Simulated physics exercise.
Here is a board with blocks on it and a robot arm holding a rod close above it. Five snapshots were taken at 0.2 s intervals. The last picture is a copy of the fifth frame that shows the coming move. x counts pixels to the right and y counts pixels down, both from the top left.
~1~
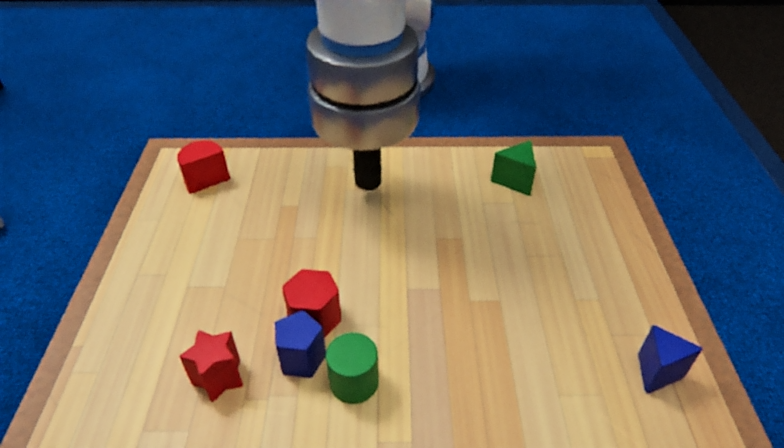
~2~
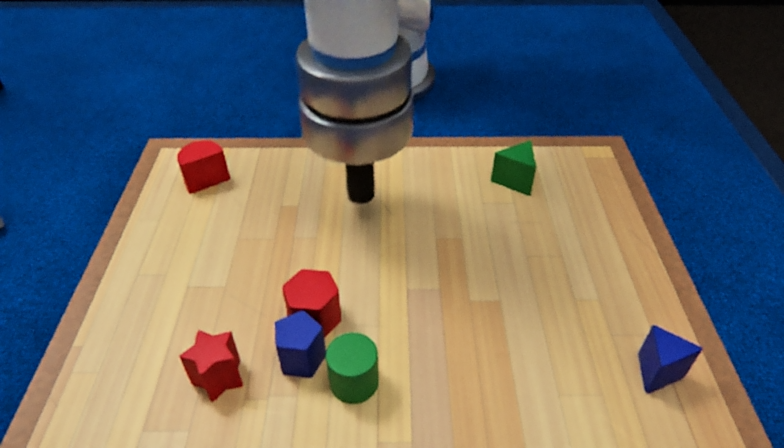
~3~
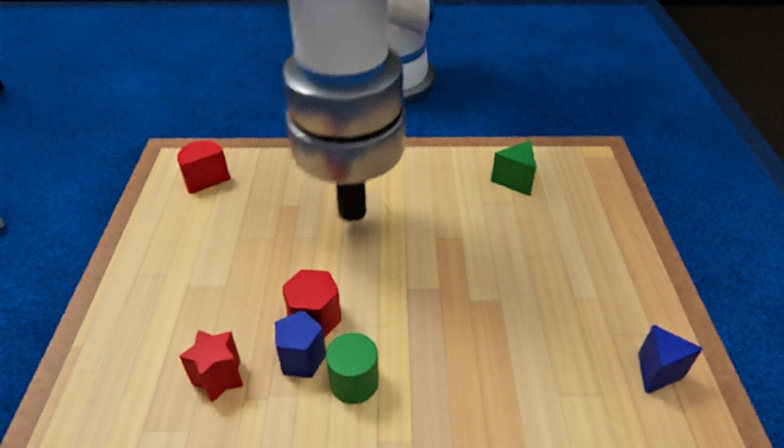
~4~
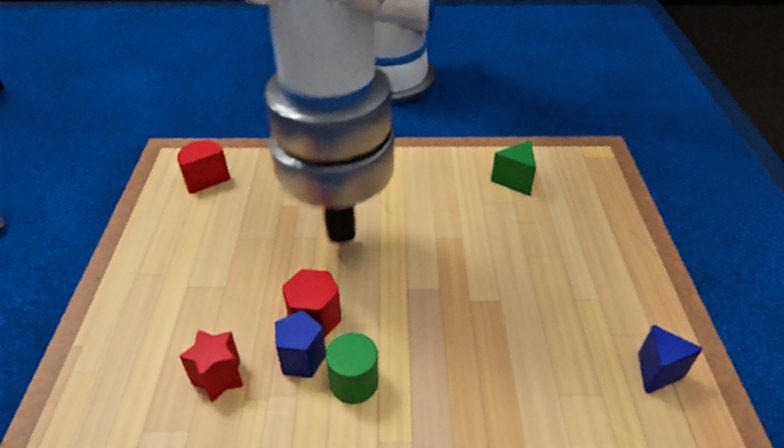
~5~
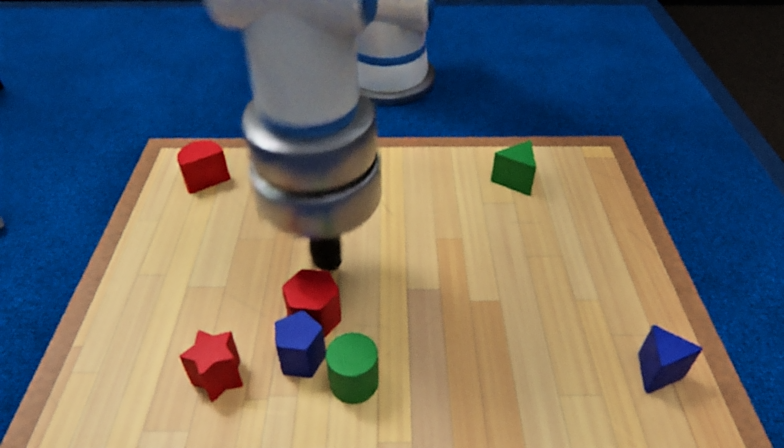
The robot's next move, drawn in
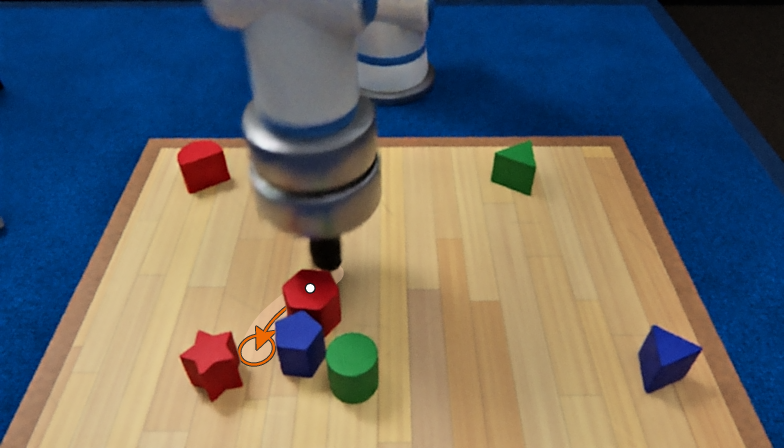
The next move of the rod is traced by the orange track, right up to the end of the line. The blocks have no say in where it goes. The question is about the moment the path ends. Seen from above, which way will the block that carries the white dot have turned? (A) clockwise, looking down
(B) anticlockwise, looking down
Answer: B.
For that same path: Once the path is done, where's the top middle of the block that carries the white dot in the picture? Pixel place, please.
The centre of its top face lies at (303, 309).
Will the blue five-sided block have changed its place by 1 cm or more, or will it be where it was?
It shifts.
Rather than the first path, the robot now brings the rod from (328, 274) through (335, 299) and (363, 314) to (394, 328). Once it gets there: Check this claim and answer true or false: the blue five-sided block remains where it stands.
False.
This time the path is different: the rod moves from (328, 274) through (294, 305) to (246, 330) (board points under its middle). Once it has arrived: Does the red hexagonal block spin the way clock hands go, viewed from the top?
The answer is no.
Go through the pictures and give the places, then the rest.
In the first frame, lower end of the rod at (368, 183), tops of blocks, red star at (208, 349), blue five-sided block at (297, 330), red hexagonal block at (310, 288).
In the second frame, rod at (361, 196), blocks as before.
In the third frame, rod at (352, 213), blocks as before.
In the fourth frame, rod at (341, 235), blocks as before.
In the fifth frame, rod at (327, 262), red star at (208, 349), blue five-sided block at (297, 330), red hexagonal block at (310, 288).
The drawn path runs from (328, 274) via (302, 295) and (274, 319), ending at (257, 350); the dot is on the red hexagonal block.
On the path given first. One third of the way, rod at (300, 284); blue five-sided block at (297, 338), turned 15° clockwise; red hexagonal block at (307, 297), turned 20° anticlockwise.
Two thirds of the way, rod at (271, 308); blue five-sided block at (301, 348), turned 35° clockwise; red hexagonal block at (303, 307), turned 60° anticlockwise.
At the end, rod at (253, 338); red star not moved; blue five-sided block at (301, 350), turned 35° clockwise; red hexagonal block at (303, 309), turned 65° anticlockwise.
